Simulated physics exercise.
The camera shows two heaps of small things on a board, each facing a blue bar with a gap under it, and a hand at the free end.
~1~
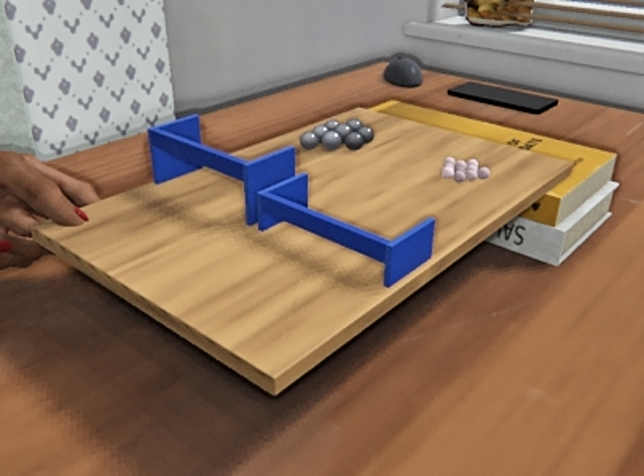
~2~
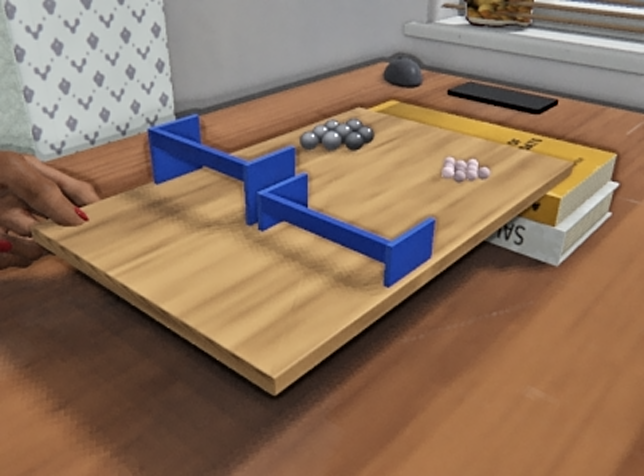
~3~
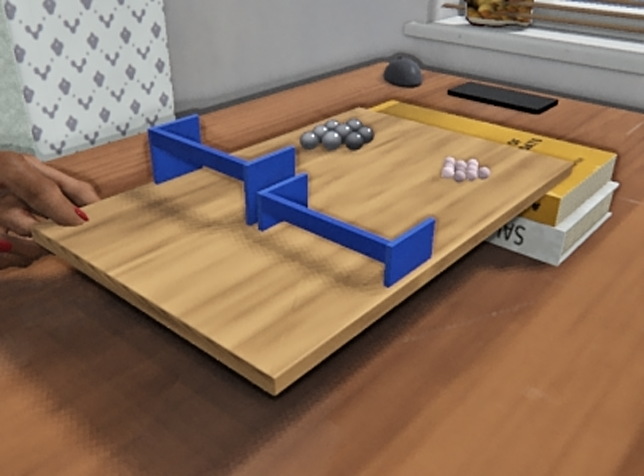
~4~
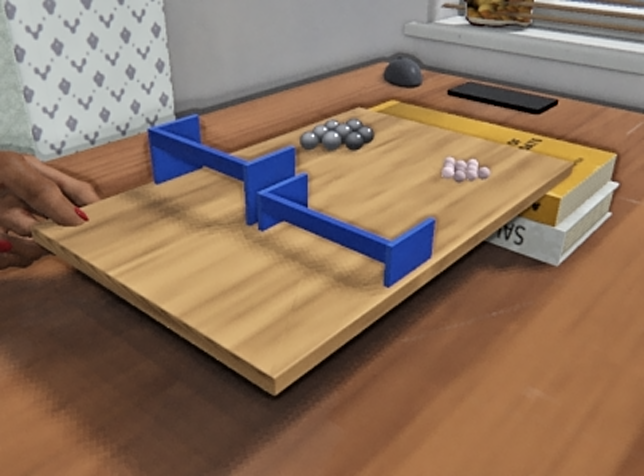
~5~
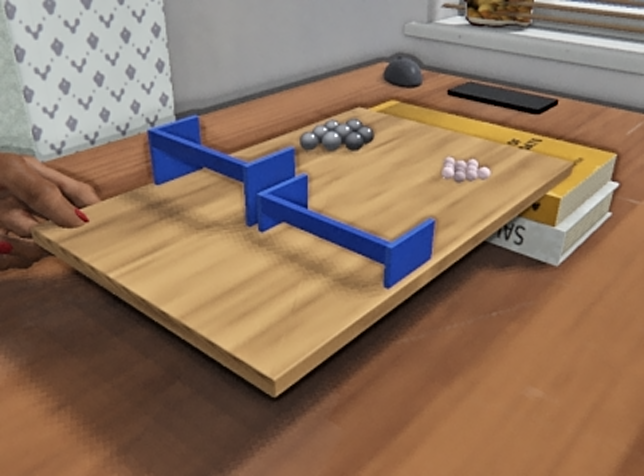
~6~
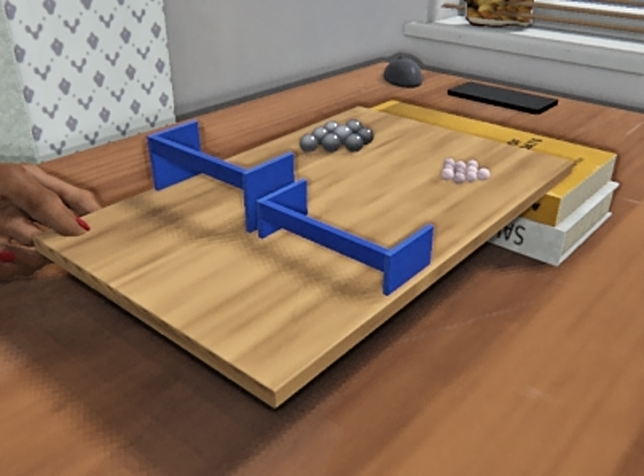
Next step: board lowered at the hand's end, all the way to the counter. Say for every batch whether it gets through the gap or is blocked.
The nearer batch makes it out; the farther batch makes it out.
Then, 0.38 s past the last view, board sloping at 9°; nearer batch on its way down; farther batch on its way down.
Then, 0.72 s past the last view, board resting at 11°; nearer batch on its way down; farther batch about a third past its gate.
Then, 1.01 s past the last view, board resting at 11°; nearer batch all past its gate; farther batch all past its gate.
Finally, board resting at 11°; nearer batch all past its gate; farther batch all past its gate.
